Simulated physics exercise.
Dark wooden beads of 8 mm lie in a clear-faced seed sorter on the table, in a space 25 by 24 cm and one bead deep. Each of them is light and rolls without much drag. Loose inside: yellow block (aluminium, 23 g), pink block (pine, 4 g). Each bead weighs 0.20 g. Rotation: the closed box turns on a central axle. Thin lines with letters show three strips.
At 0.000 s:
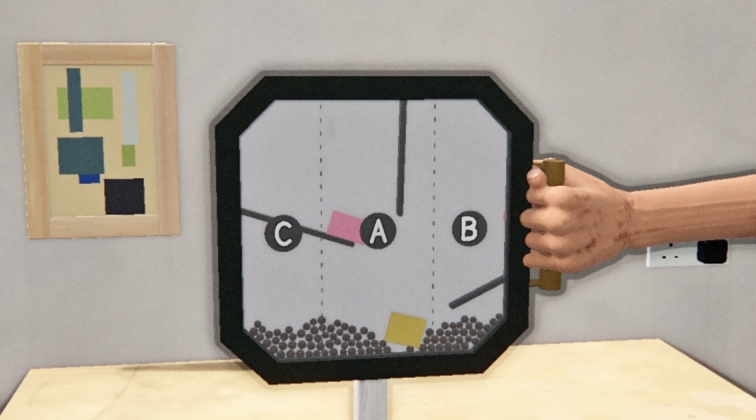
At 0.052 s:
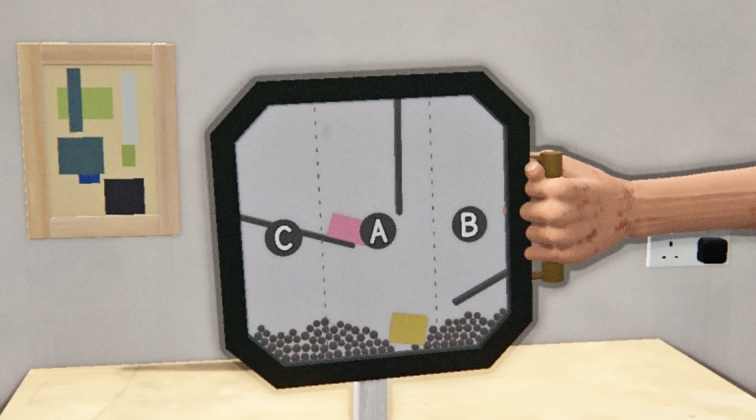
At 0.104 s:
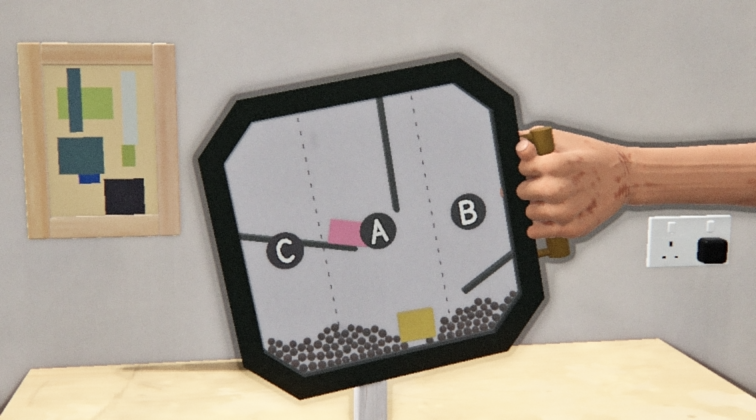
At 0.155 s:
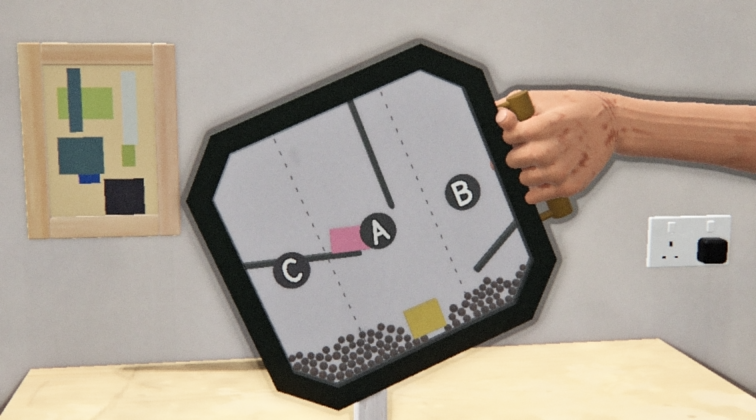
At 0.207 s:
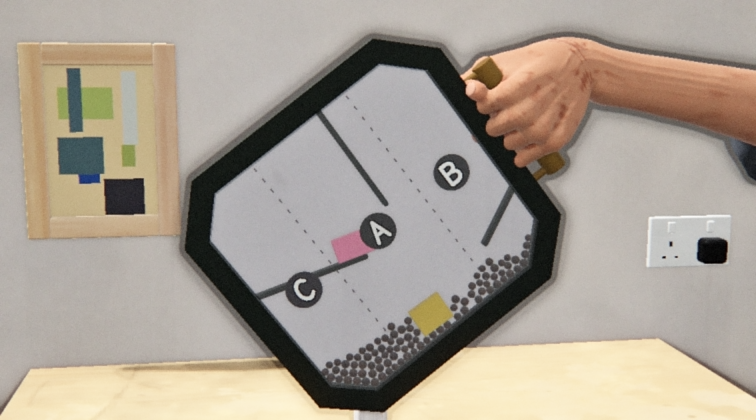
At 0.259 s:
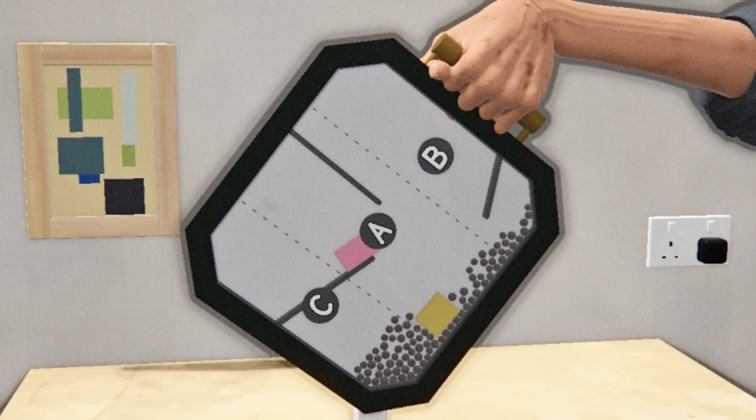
A hand turned a black-framed, clear-fronted box anticlockwise by its handle, well over onto its left side, while the dark beads shifted along the bottom and the yellow and pink blocks tilted with it.
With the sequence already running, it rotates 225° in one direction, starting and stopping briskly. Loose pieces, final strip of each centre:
Pink block - A; yellow block - B.
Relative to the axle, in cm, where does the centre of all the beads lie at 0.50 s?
Position estimate: Right 9 cm, below 6 cm.
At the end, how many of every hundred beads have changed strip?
75 %.
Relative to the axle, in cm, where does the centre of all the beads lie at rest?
About 2 cm left and 11 cm below.
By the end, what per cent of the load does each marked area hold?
In per cent: Strip A gets 5, strip B gets 95, strip C gets 0.
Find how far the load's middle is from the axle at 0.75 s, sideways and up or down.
Roughly 9 cm to the right and 5 cm up.
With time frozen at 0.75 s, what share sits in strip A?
Reading: Around 5 per cent of the load.
After 0.50 s, it stands 118° anticlockwise; the beads' middle is 9 cm right of and 6 cm below the centre; A 10 %, C 90 %; yellow block in C; pink block in C.
After 0.75 s, it has come round 187° anticlockwise; the beads' middle is 9 cm right of and 5 cm above the centre; A 5 %, C 95 %; yellow block in C; pink block in C.
After 0.96 s, it has come round 225° anticlockwise; the beads' middle is in line with and 4 cm above the centre; A 45 %, B 10 %, C 45 %; yellow block in A; pink block in C.
Settled by 1.9 s, it has come round 225° anticlockwise; A 5 %, B 95 %, C 0 %; yellow block in B; pink block in A.
